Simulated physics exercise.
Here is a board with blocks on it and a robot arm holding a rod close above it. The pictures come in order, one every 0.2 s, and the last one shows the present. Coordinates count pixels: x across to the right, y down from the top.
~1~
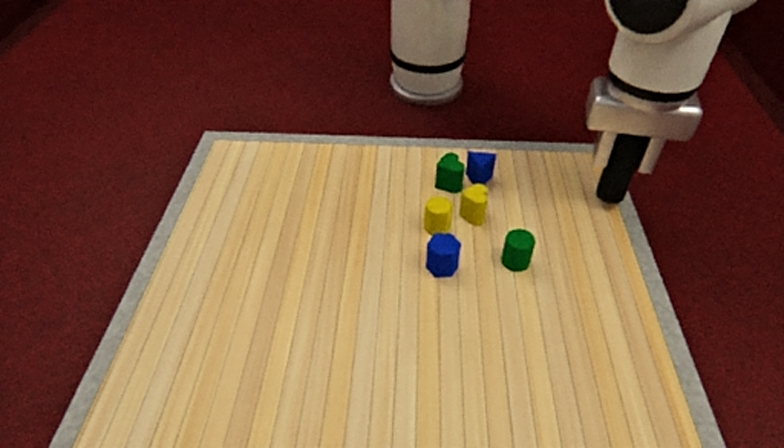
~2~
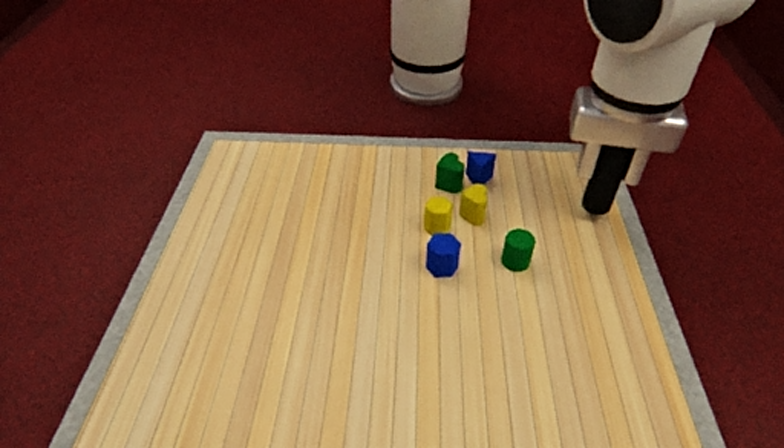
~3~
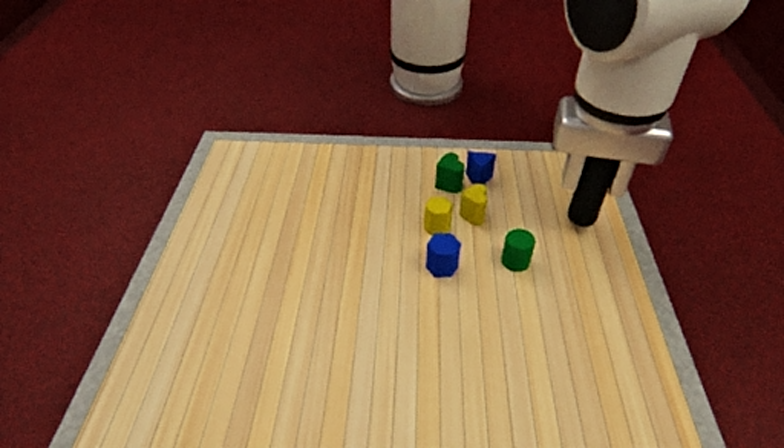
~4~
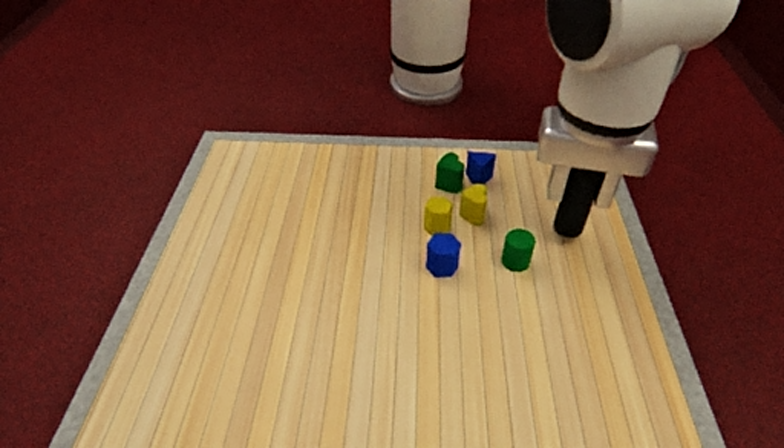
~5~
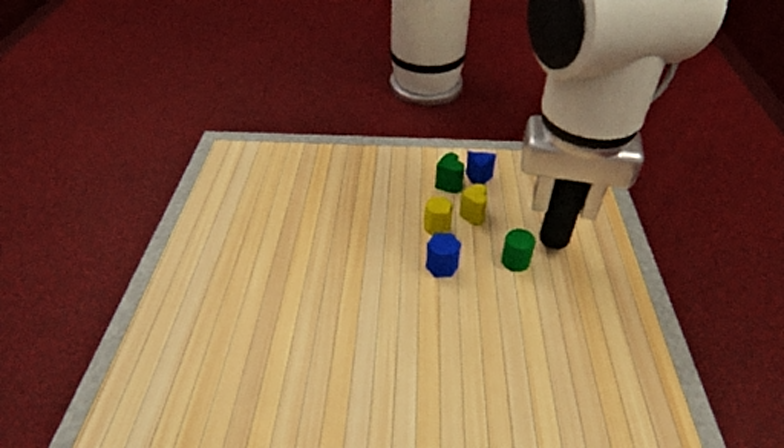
A pale wooden board with a grey border lies on a dark red surface, seen from above at an angle by a still camera. Six small blocks in green, blue and yellow sit in its upper right part, while a white robot arm holds a black rod near the right edge. The arm moves the rod steadily left and toward the viewer, close to the green round block, and the blocks stay still.
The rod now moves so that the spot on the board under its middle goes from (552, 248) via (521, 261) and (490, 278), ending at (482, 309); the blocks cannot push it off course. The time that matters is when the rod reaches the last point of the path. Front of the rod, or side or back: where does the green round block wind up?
As far as I can tell, the green round block has dropped away to the side or behind.
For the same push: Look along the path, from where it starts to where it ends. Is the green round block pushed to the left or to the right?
The right.
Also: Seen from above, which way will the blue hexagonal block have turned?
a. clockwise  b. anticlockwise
a - clockwise.
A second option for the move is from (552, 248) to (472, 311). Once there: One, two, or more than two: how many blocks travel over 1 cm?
It will shift just one block.
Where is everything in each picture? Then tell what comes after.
In the first picture, rod's lower end (610, 196); blue hexagonal block (444, 243); yellow heart-shaped block (477, 193); green round block (521, 238).
In the second picture, rod (595, 207); blocks still.
In the third picture, rod (581, 218); blocks still.
In the fourth picture, rod (568, 229); blocks still.
In the fifth picture, rod (554, 240); blue hexagonal block (444, 243); yellow heart-shaped block (477, 193); green round block (521, 238).
On the path given first. One third of the way, rod (522, 254); green round block (498, 246).
Two thirds of the way, rod (491, 271); blue hexagonal block (439, 243), turned 15° clockwise; green round block (463, 258).
At the end, rod (483, 301); blue hexagonal block (438, 242), turned 20° clockwise; yellow heart-shaped block still; green round block (455, 264).
